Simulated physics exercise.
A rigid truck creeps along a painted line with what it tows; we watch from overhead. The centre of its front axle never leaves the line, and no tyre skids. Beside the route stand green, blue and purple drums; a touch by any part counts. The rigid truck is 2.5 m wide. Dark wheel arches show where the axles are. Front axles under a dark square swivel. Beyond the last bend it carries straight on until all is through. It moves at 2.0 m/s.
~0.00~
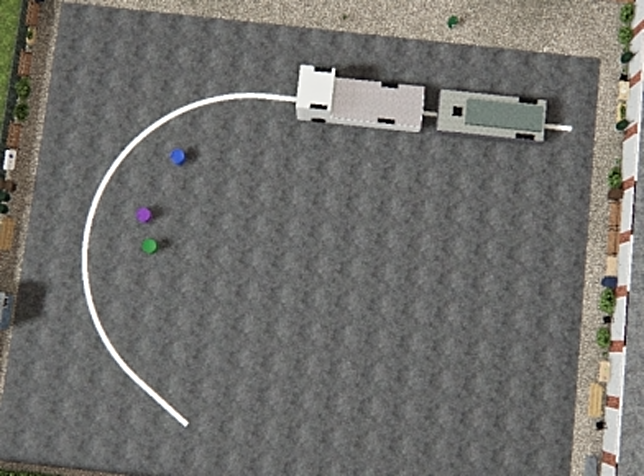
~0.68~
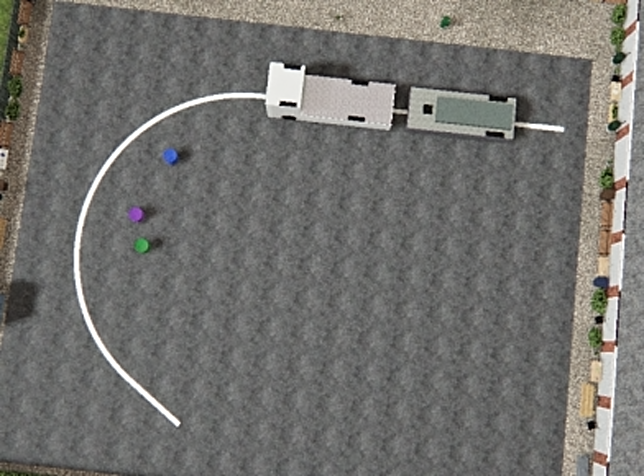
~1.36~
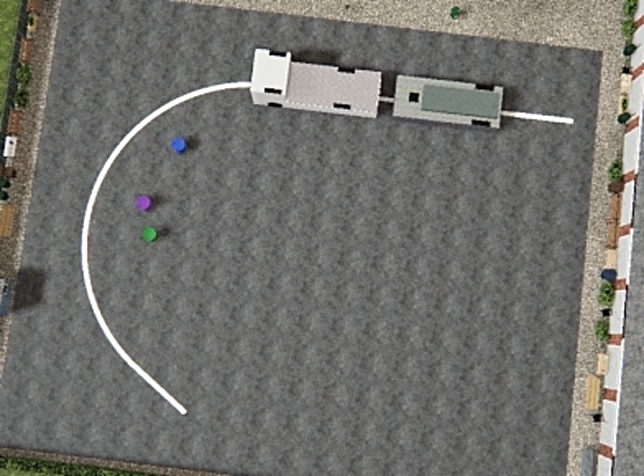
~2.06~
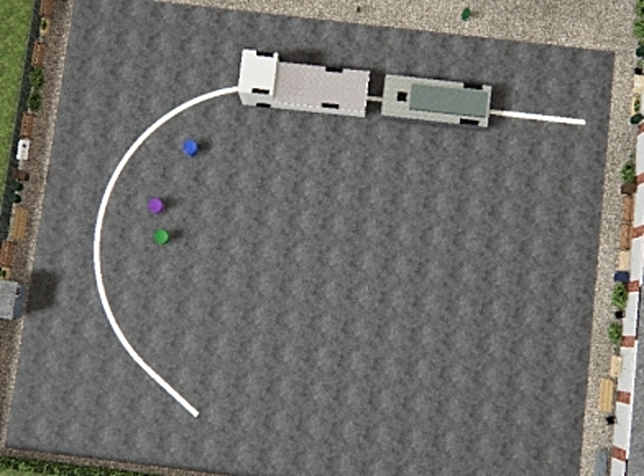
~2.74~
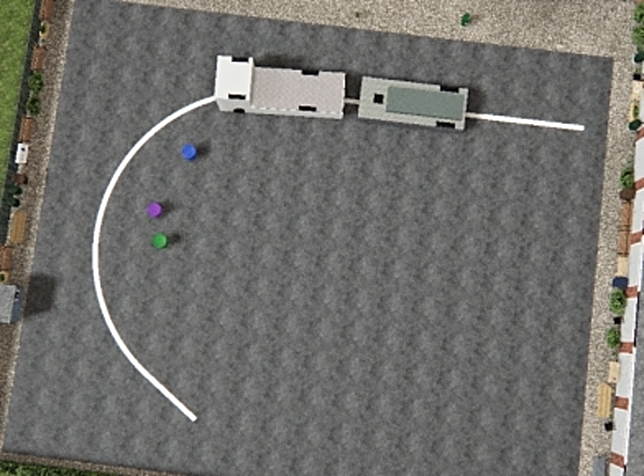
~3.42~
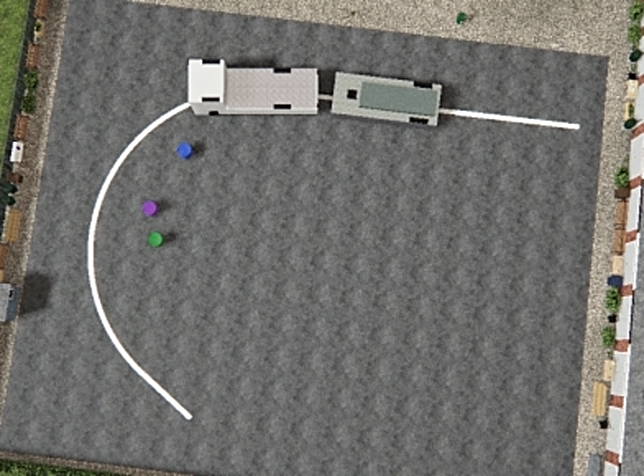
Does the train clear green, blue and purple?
Green stays untouched, blue gets struck, purple gets knocked.
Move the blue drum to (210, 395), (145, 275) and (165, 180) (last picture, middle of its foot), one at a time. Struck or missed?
First hit, second hit, third hit.
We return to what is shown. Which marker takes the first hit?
The blue one.
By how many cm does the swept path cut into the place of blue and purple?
Blue 70, purple 30.
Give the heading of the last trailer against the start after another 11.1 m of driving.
About 20°.
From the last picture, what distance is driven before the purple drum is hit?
After some 20.0 m.
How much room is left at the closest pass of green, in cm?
To spare: Green 40.
After 9.7 s, the last axle is at (230, 105) of the last picture, 115 cm off the line; the trailer has hit blue.
After 13.4 s, the last axle is at (147, 164) of the last picture, 175 cm off the line; the trailer has hit purple.
After 16.3 s, the last axle is at (119, 239) of the last picture, 195 cm off the line; green has been passed with 45 cm to spare.
After 23.2 s, the last axle is at (216, 436) of the last picture, 45 cm off the line; 2 of 3 struck in all.
